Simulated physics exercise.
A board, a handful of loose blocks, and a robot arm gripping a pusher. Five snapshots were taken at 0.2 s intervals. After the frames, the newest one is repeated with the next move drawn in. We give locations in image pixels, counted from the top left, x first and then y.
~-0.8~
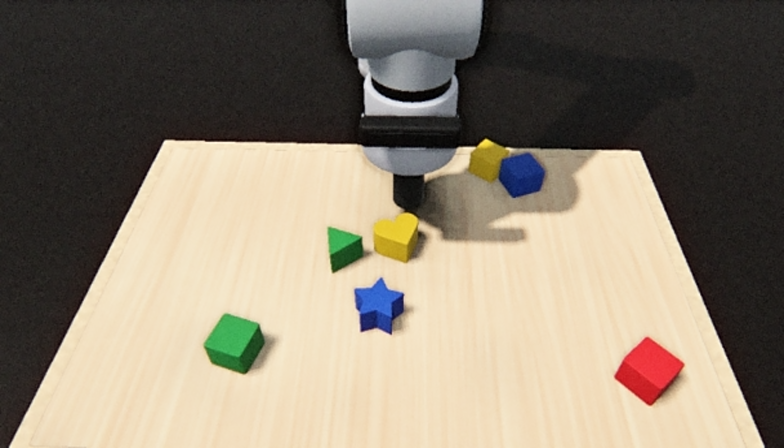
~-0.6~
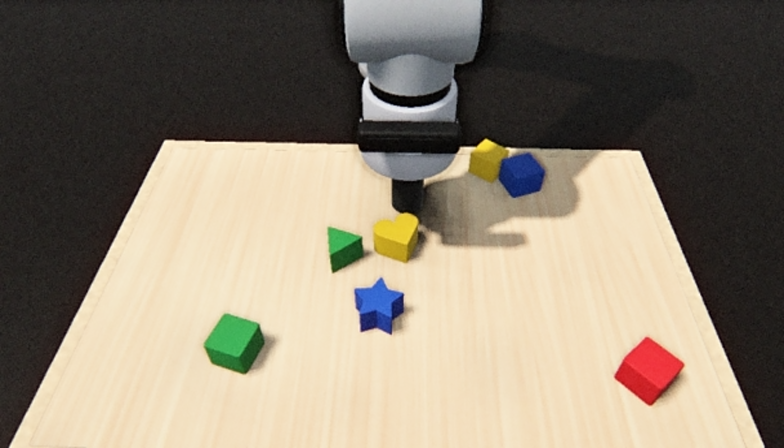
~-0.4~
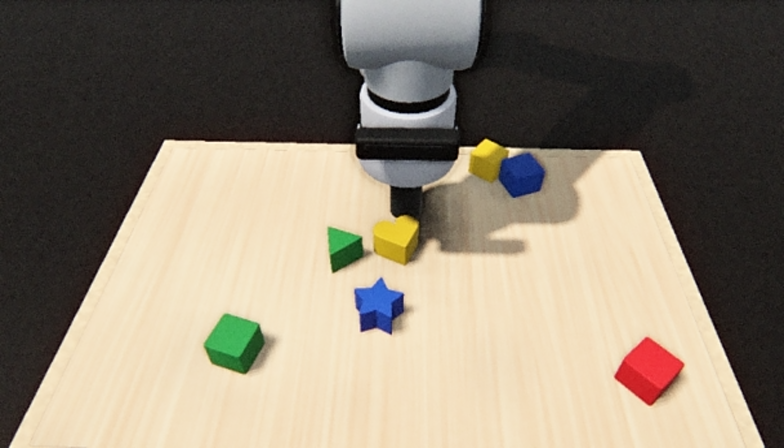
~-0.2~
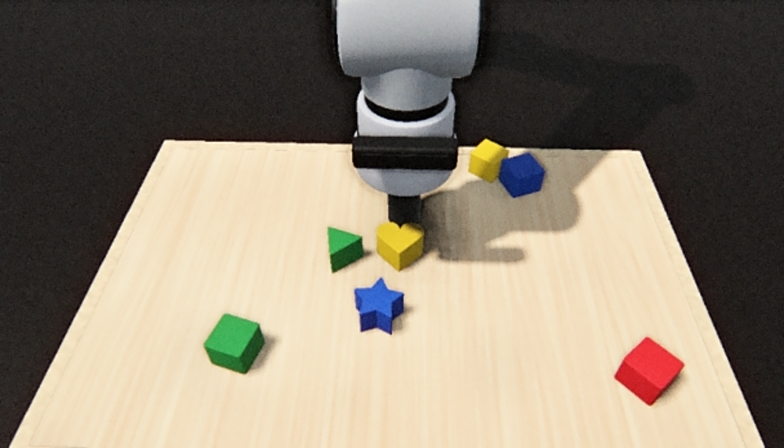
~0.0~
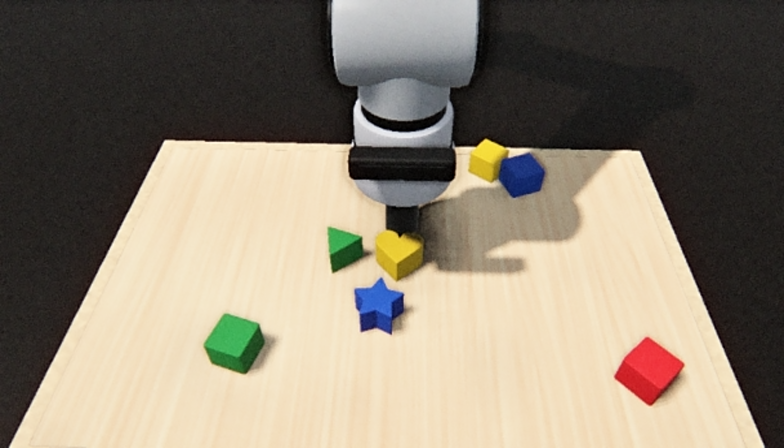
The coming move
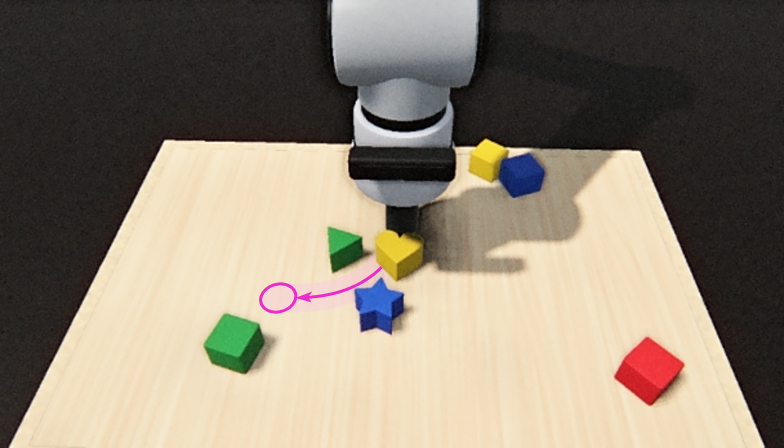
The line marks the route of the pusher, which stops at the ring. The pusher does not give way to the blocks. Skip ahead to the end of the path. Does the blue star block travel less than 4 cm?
That would be a yes.
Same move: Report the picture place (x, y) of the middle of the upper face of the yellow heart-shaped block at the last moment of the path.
The centre of its top will be at (379, 285).
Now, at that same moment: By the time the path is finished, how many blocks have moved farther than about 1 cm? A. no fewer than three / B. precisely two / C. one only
I'll go with B - precisely two.
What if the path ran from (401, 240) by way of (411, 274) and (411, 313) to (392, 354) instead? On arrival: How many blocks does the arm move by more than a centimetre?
It should be two, as far as I can tell.
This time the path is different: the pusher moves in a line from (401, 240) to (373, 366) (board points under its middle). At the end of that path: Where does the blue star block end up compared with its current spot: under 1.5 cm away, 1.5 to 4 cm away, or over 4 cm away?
My prediction: Over 4 cm.
Drawn move, from (401, 240) by way of (376, 272) and (331, 294) to (278, 298).
What follows on the original path. One third of the way, pusher at (375, 260); blue star block at (373, 309), turned 20° anticlockwise; yellow heart-shaped block at (386, 277), turned 25° anticlockwise.
Two thirds of the way, pusher at (328, 282); blue star block at (370, 319), turned 35° anticlockwise; yellow heart-shaped block at (379, 285), turned 50° anticlockwise.
At the end, pusher at (275, 285); green triangular piece still; blue star block at (370, 319), turned 35° anticlockwise; yellow heart-shaped block at (379, 285), turned 50° anticlockwise.
